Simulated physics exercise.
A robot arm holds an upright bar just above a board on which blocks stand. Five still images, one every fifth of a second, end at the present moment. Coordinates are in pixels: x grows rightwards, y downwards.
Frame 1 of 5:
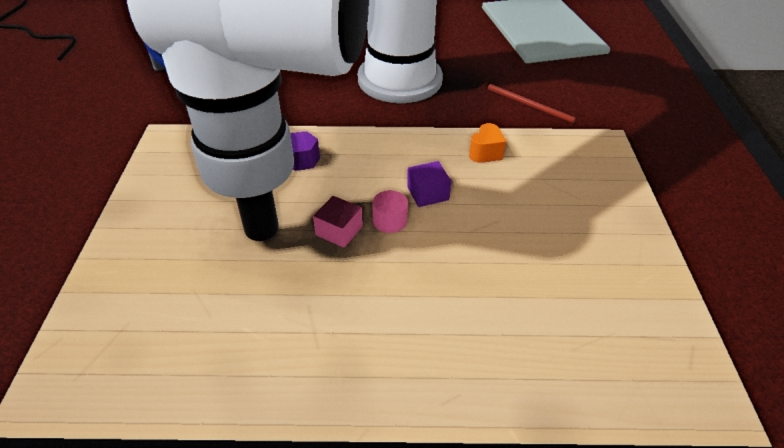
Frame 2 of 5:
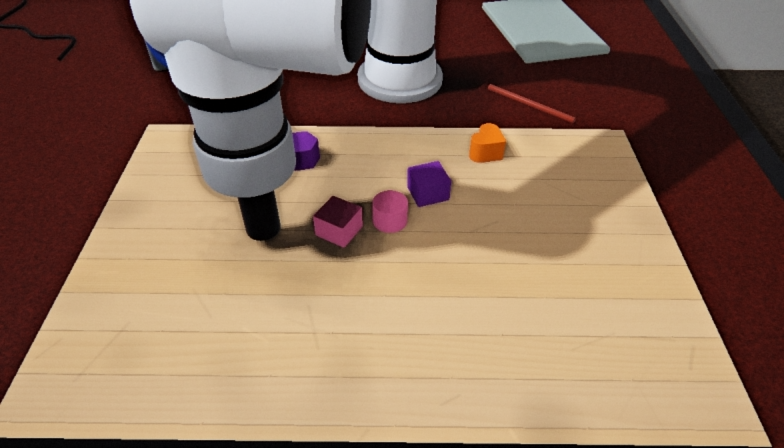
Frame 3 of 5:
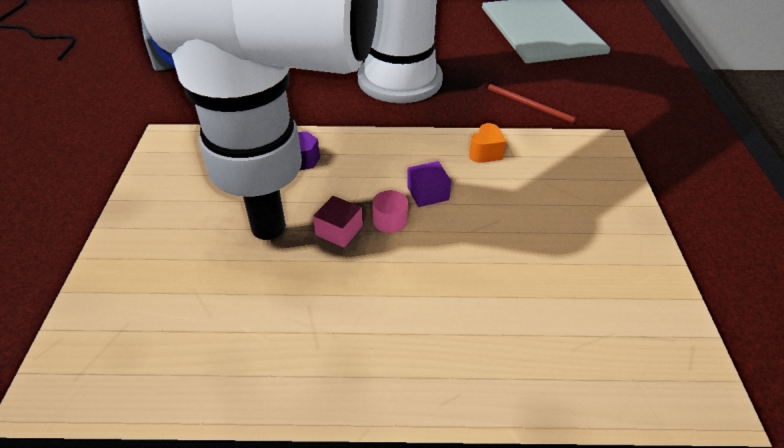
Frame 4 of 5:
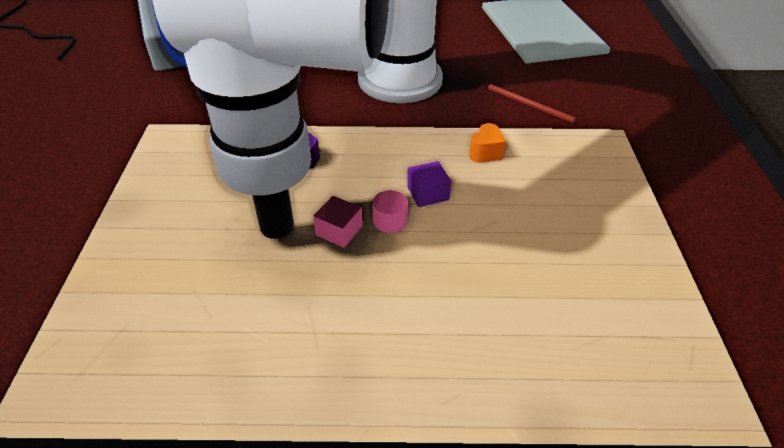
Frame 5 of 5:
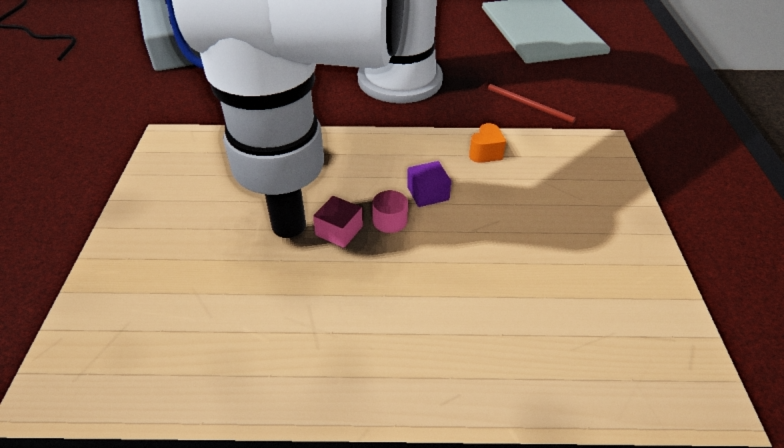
A robot arm holding a black upright bar moved slowly a short way right across the wooden board, nearing the pink square block, while the pink, purple and orange blocks stayed still.
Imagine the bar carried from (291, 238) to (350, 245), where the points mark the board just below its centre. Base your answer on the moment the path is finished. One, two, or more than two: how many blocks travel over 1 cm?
It should be two.
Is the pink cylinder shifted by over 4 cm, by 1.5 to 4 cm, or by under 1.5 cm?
Shift of 1.5 to 4 cm.
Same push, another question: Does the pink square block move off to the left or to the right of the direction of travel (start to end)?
The answer is left: Facing from the path's start to its end, that's where the pink square block shifts.
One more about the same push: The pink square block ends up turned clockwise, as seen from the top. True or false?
The statement is false.
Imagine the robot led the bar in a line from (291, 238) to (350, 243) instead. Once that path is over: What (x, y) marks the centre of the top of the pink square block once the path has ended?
Around pixel (371, 202).
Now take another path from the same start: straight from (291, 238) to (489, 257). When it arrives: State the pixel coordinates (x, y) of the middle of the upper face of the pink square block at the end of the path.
Its top middle will sit at (380, 203).
On the path given first. Halfway along, bar at (320, 231); pink square block at (357, 208), turned 20° anticlockwise; pink cylinder at (395, 200).
At the end, bar at (349, 234); pink square block at (371, 204), turned 65° anticlockwise; pink cylinder at (405, 195).
